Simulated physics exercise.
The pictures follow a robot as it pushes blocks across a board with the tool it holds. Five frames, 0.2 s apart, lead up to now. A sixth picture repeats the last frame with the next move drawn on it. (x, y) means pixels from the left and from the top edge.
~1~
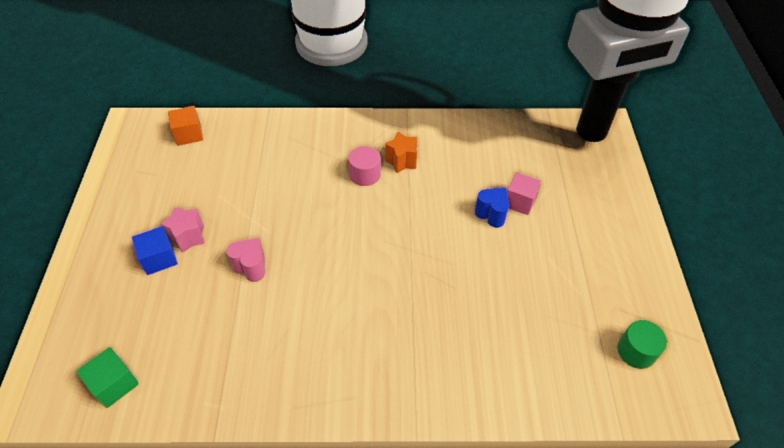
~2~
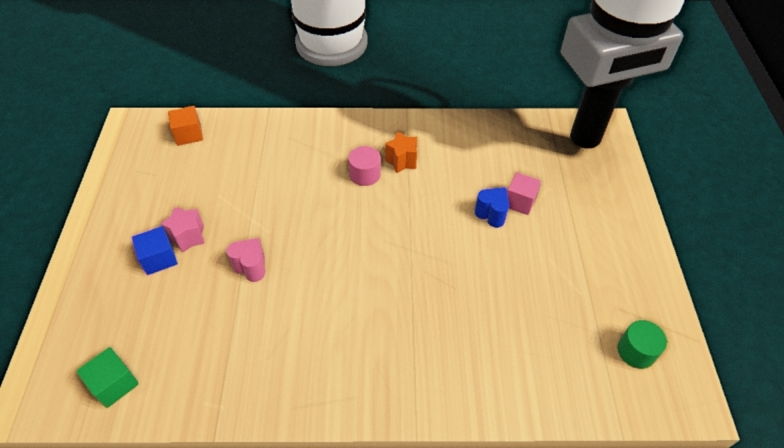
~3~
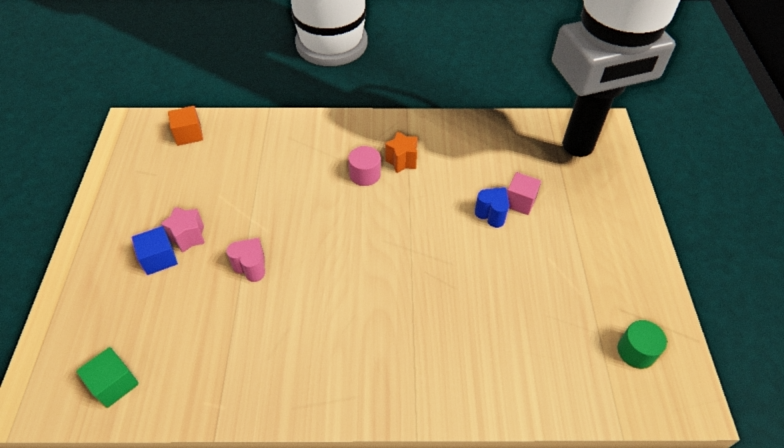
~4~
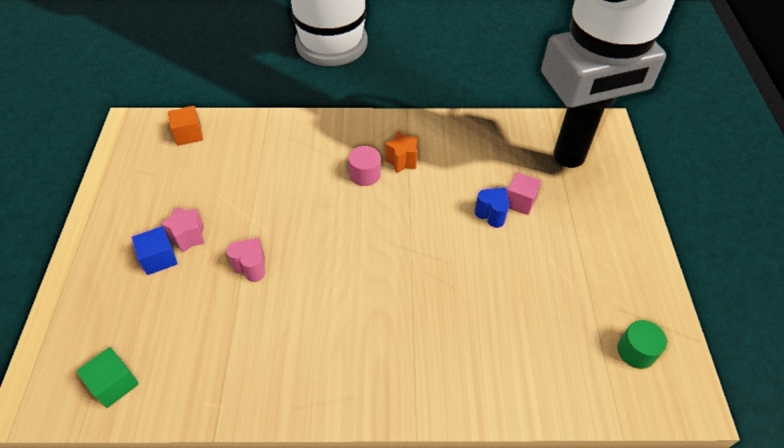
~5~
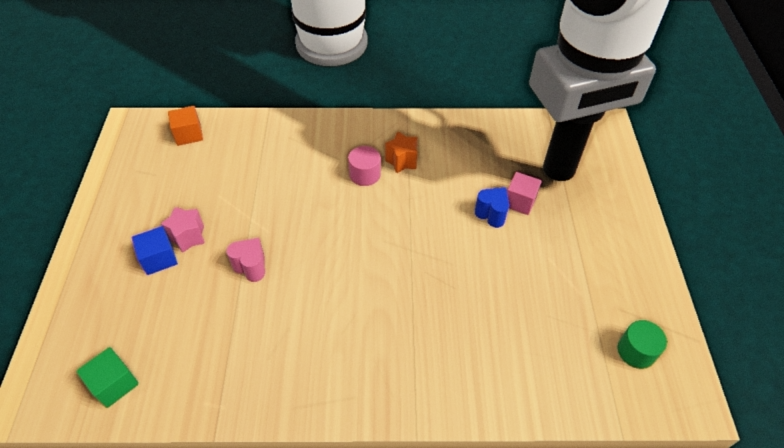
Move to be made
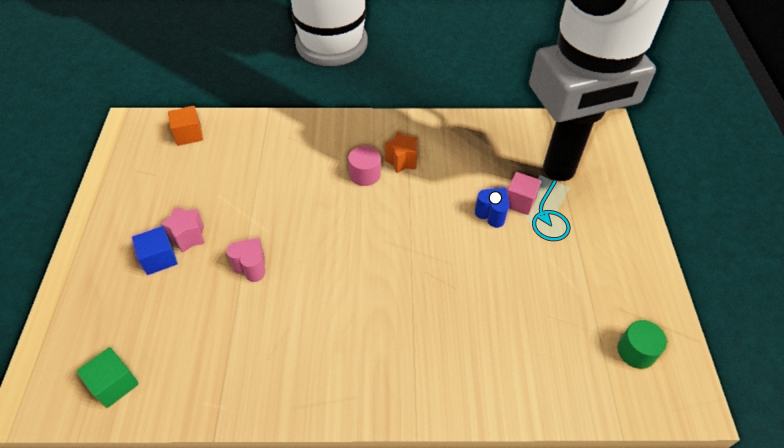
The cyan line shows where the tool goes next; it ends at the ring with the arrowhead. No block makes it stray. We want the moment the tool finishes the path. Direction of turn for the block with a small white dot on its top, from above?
It swings round anticlockwise.
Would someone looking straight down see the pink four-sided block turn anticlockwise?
I'd say no.
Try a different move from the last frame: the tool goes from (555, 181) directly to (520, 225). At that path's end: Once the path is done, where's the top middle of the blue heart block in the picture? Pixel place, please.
Its top middle: (466, 199).
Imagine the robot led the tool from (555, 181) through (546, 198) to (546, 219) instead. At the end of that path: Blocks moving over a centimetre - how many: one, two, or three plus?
Moved: 1.
Path on the board, from (555, 181) via (547, 195) and (541, 210), ending at (551, 225); the dot is on the blue heart block.
On the path given first. Halfway along, tool (546, 191); blue heart block (491, 198), turned 25° anticlockwise; pink four-sided block (515, 189), turned 30° clockwise.
At the end, tool (555, 215); blue heart block (488, 198), turned 20° anticlockwise; pink four-sided block (515, 193), turned 55° clockwise.
